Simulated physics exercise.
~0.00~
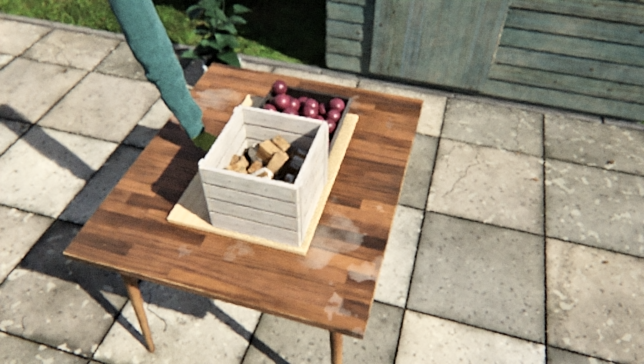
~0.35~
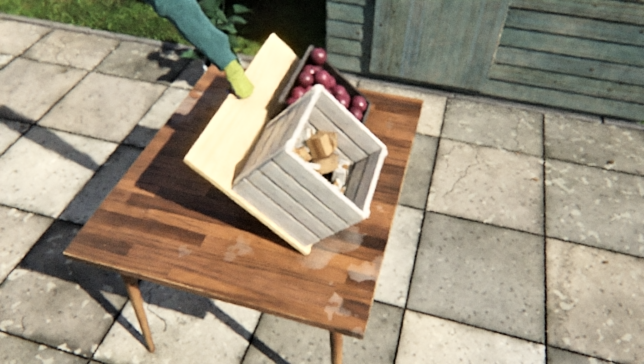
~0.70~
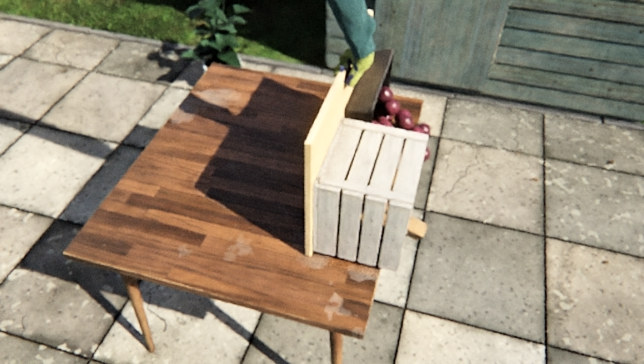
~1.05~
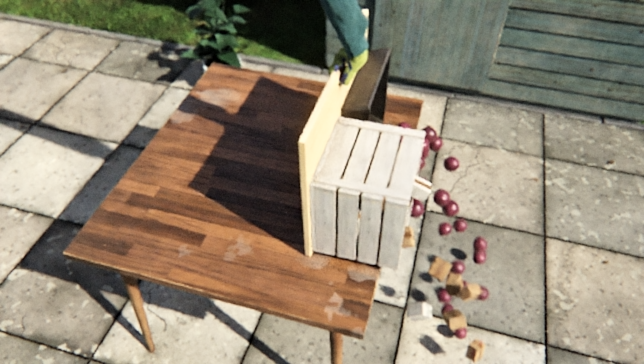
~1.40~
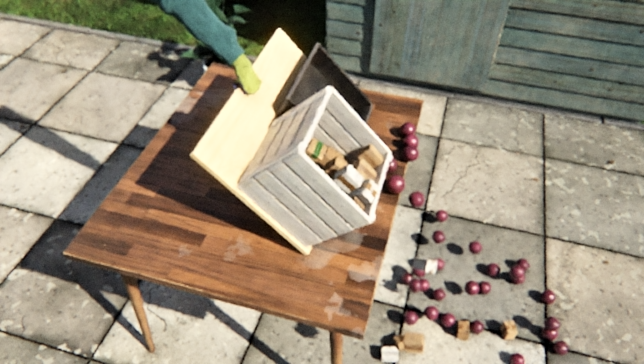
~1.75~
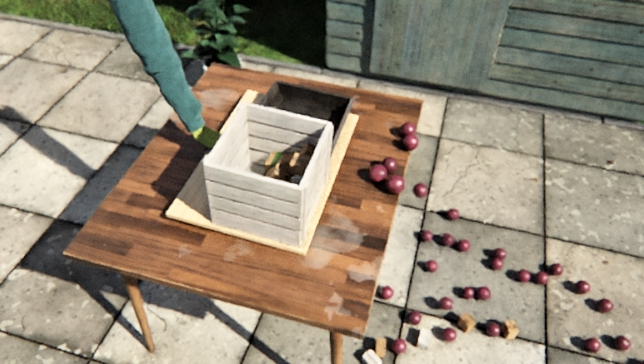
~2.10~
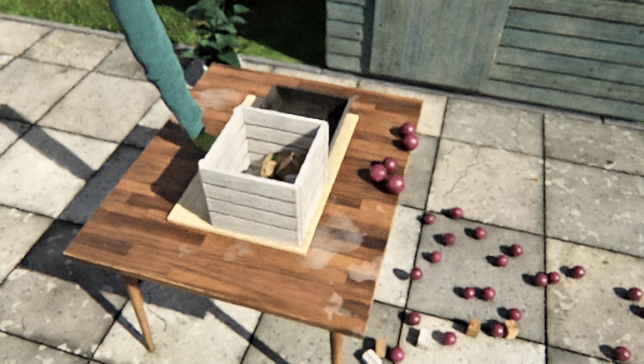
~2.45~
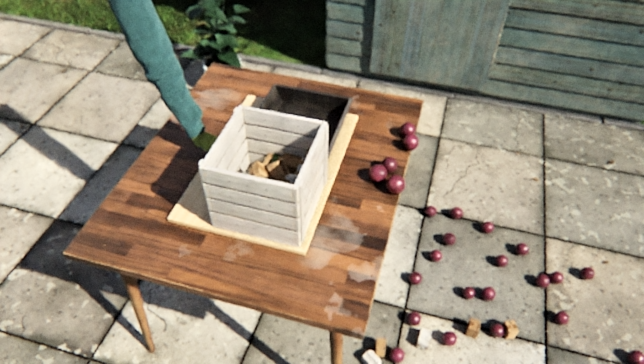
An arm in a teal sleeve and a yellow-green glove grips a pale board on a wooden table, seen from above on a paved patio beside grass and a grey-green shed. On the board sit a white slatted tray of small tan blocks and, behind it, a dark tray of red onions. The arm tips the board up over its right edge until both trays lie on their sides. The onions pour out, and some blocks fall with them onto the paving. The arm lowers the board flat again, leaving the dark tray empty, many blocks still in the white tray, a few onions at the table's edge and the rest scattered across the slabs.
